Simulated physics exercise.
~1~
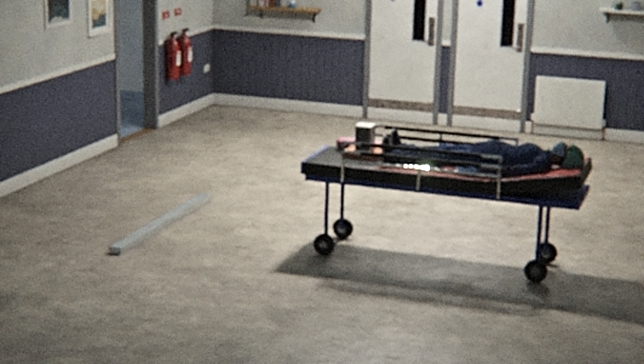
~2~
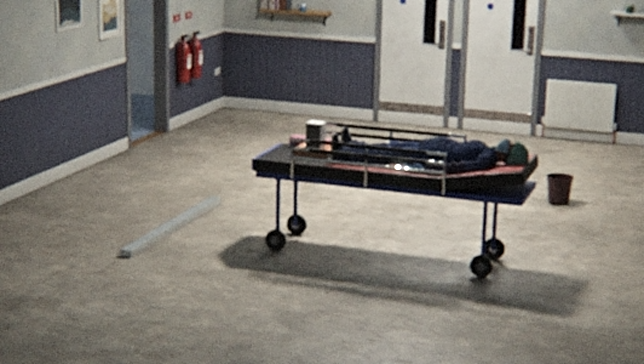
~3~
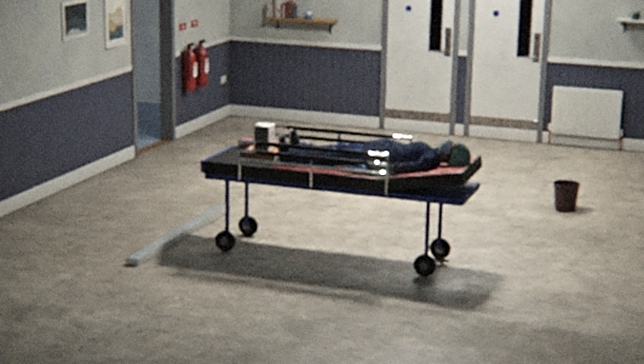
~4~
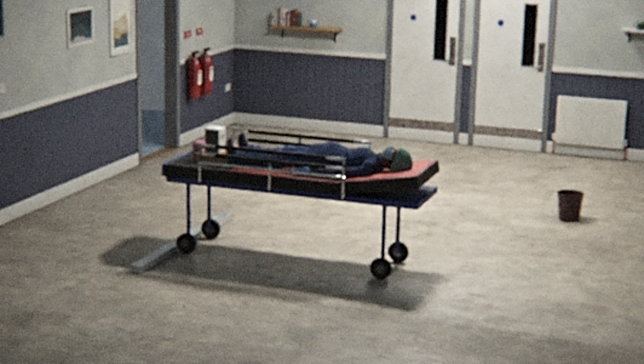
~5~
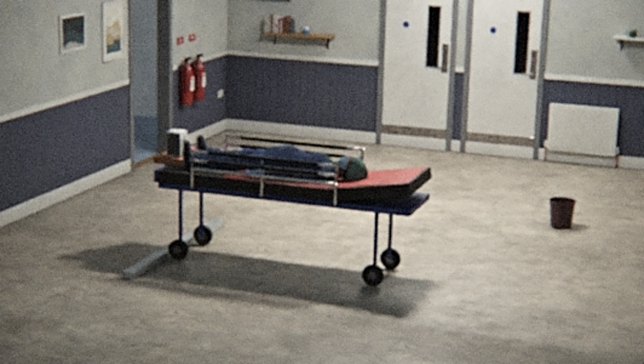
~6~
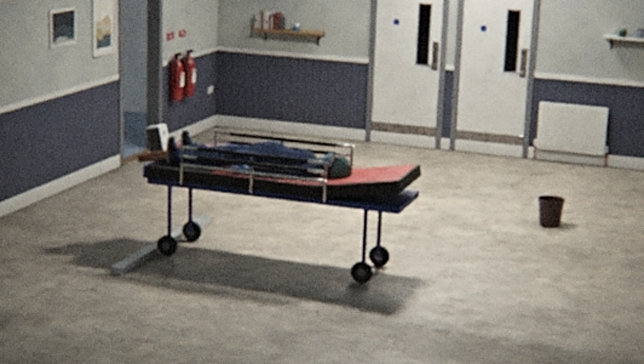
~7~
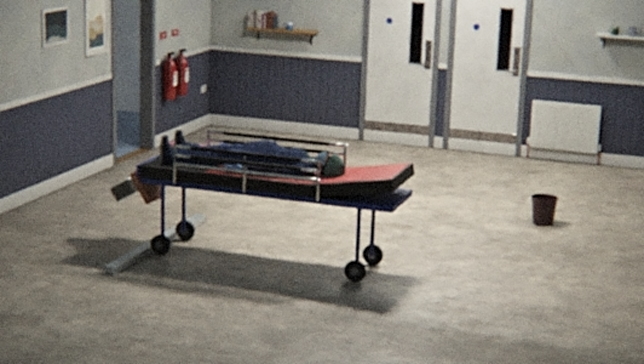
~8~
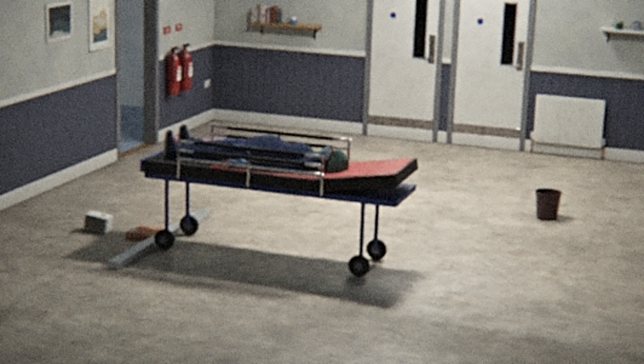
We see a person lying on a wheeled trolley that rolls left across a ward-like room and halts at a low floor strip, where the person slides feet first toward the leading end and a small white box and an orange folder tip off onto the floor.
